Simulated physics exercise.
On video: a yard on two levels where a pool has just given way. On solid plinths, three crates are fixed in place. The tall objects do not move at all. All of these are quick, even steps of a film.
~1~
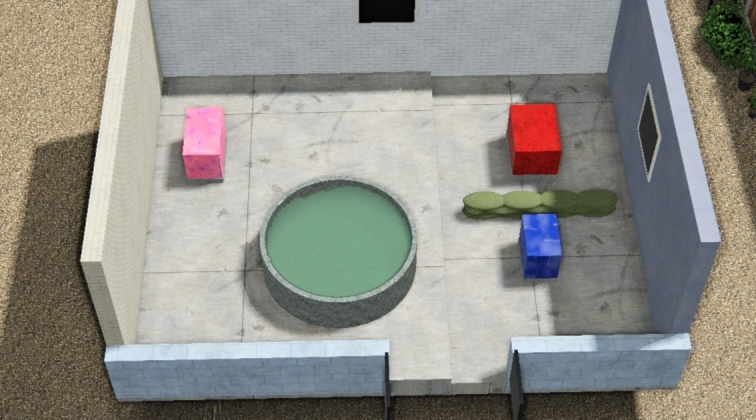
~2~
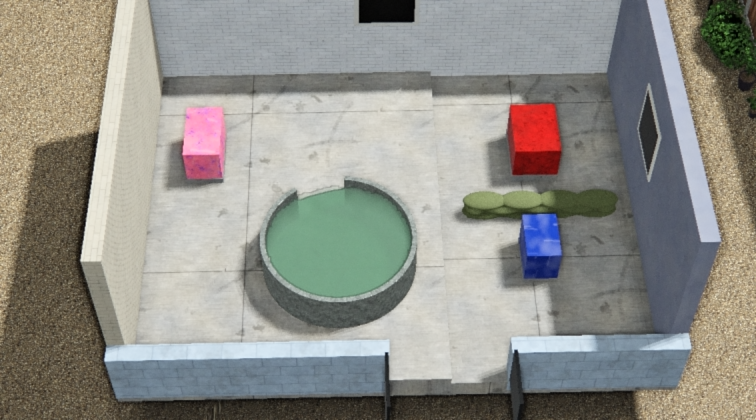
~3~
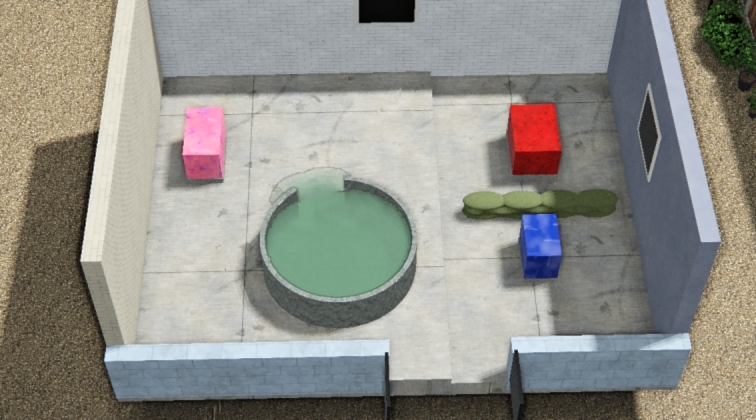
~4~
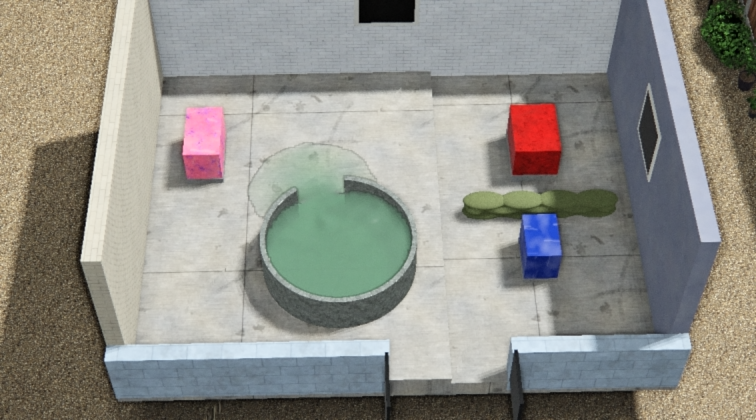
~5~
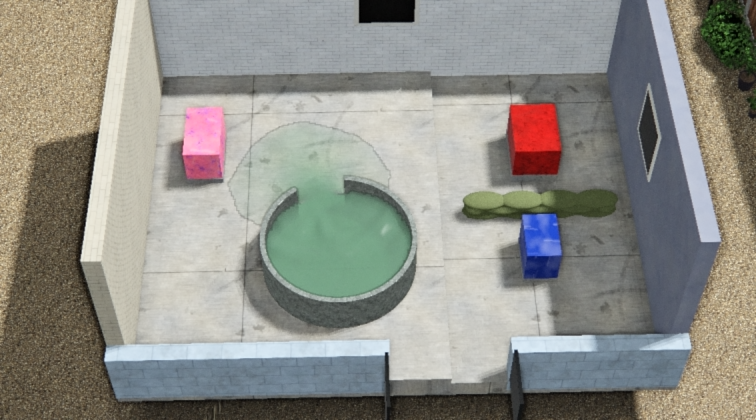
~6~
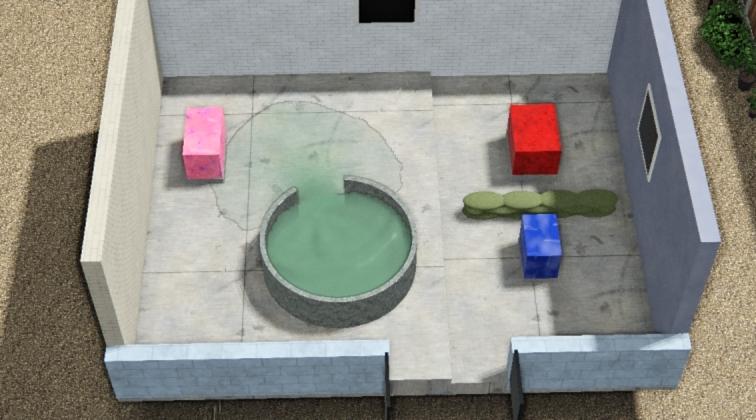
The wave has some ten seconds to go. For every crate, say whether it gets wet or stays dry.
As I see it, the red crate will be spared, the blue crate will be spared, the pink crate will be hit by the water.
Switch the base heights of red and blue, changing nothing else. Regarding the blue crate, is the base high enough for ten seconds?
The blue one stays out of it.
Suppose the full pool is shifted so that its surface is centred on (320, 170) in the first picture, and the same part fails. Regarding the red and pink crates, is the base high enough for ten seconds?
Result: Red crate avoids it; pink crate is inundated.
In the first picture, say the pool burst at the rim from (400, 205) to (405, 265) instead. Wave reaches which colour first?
My pick is the blue crate.
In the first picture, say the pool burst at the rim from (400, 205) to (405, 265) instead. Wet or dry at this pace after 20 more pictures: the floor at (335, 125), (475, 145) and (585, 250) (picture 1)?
Spared; drenched; drenched.
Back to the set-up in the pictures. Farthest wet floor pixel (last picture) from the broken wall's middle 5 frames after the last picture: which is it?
About at (198, 77).
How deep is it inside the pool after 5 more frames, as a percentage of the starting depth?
About 76 %.
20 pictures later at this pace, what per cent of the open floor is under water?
That should be about 40 %.
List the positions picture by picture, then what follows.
In the first picture, still water in the pool at (339, 240).
In the second picture, the front is at a hidden place, out from the gap on the pool's far side.
In the third picture, water pours out on the pool's far side and has run to (285, 183).
In the fourth picture, water pours out on the pool's far side and has run to (298, 149).
In the fifth picture, the front is at (279, 132), out from the gap on the pool's far side.
In the sixth picture, water pours out on the pool's far side and has run to (283, 106).
A moment on, water covers 25 % of the floor; the red crate not reached, the blue crate not reached, the pink crate water round its plinth.
Next, water covers 30 % of the floor; the red crate not reached, the blue crate not reached, the pink crate water round its plinth.
Then, water covers 40 % of the floor; the red crate water round its plinth, the blue crate not reached, the pink crate water round its plinth.
Later, water covers 60 % of the floor; the red crate water round its plinth, the blue crate not reached, the pink crate water round its plinth.
In the end, water covers 85 % of the floor; the red crate stayed above the water, the blue crate stayed above the water, the pink crate was topped.
